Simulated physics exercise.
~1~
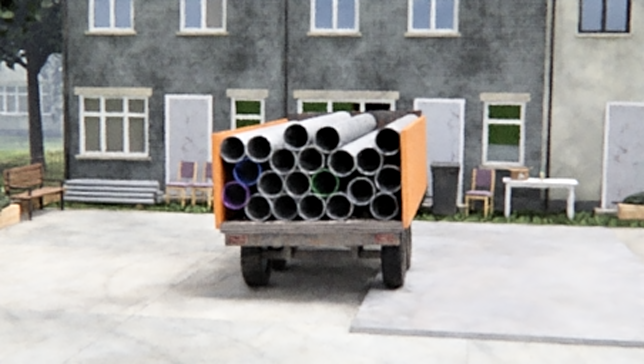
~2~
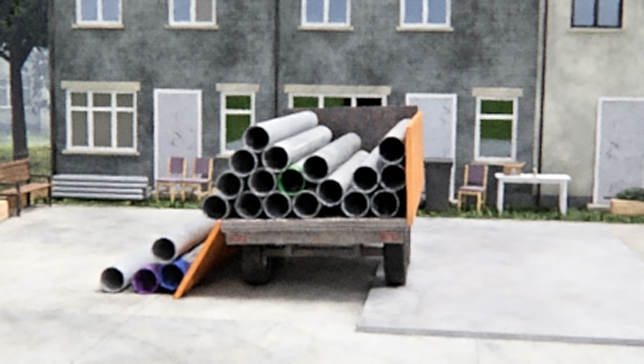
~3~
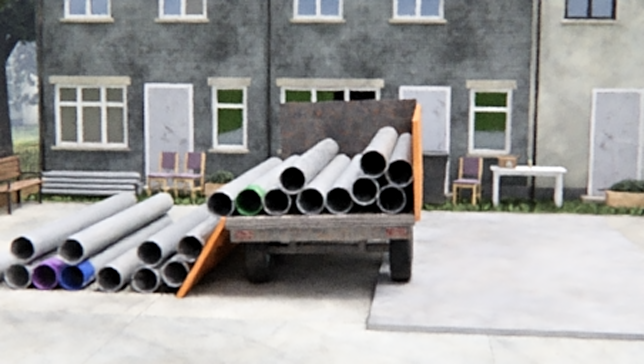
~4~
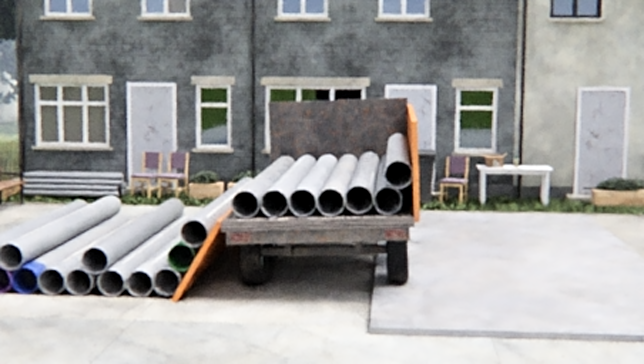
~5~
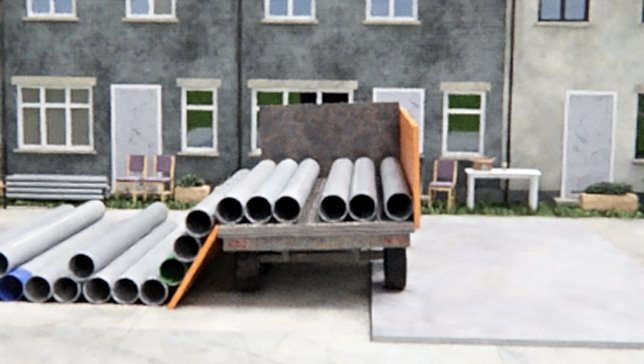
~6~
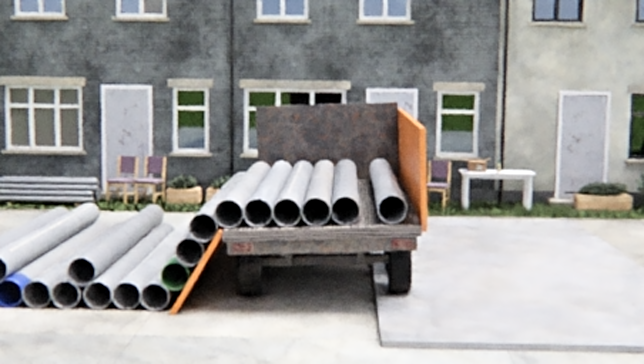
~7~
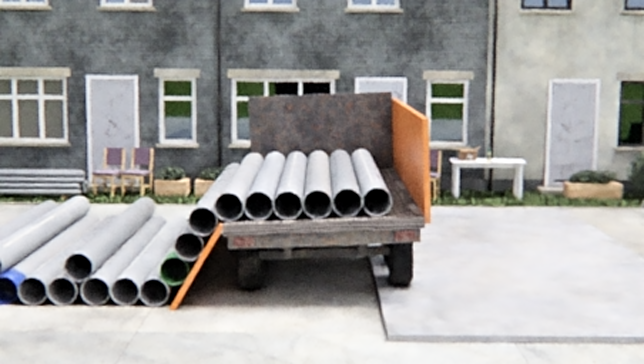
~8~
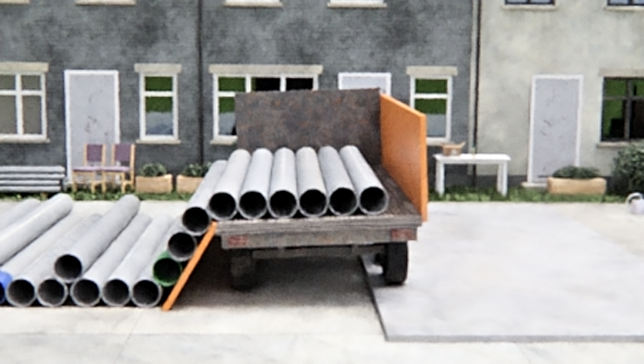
Paved yard before grey terraced houses, grey pipes rolling off a trailer's dropped left side and settling, one row staying aboard.
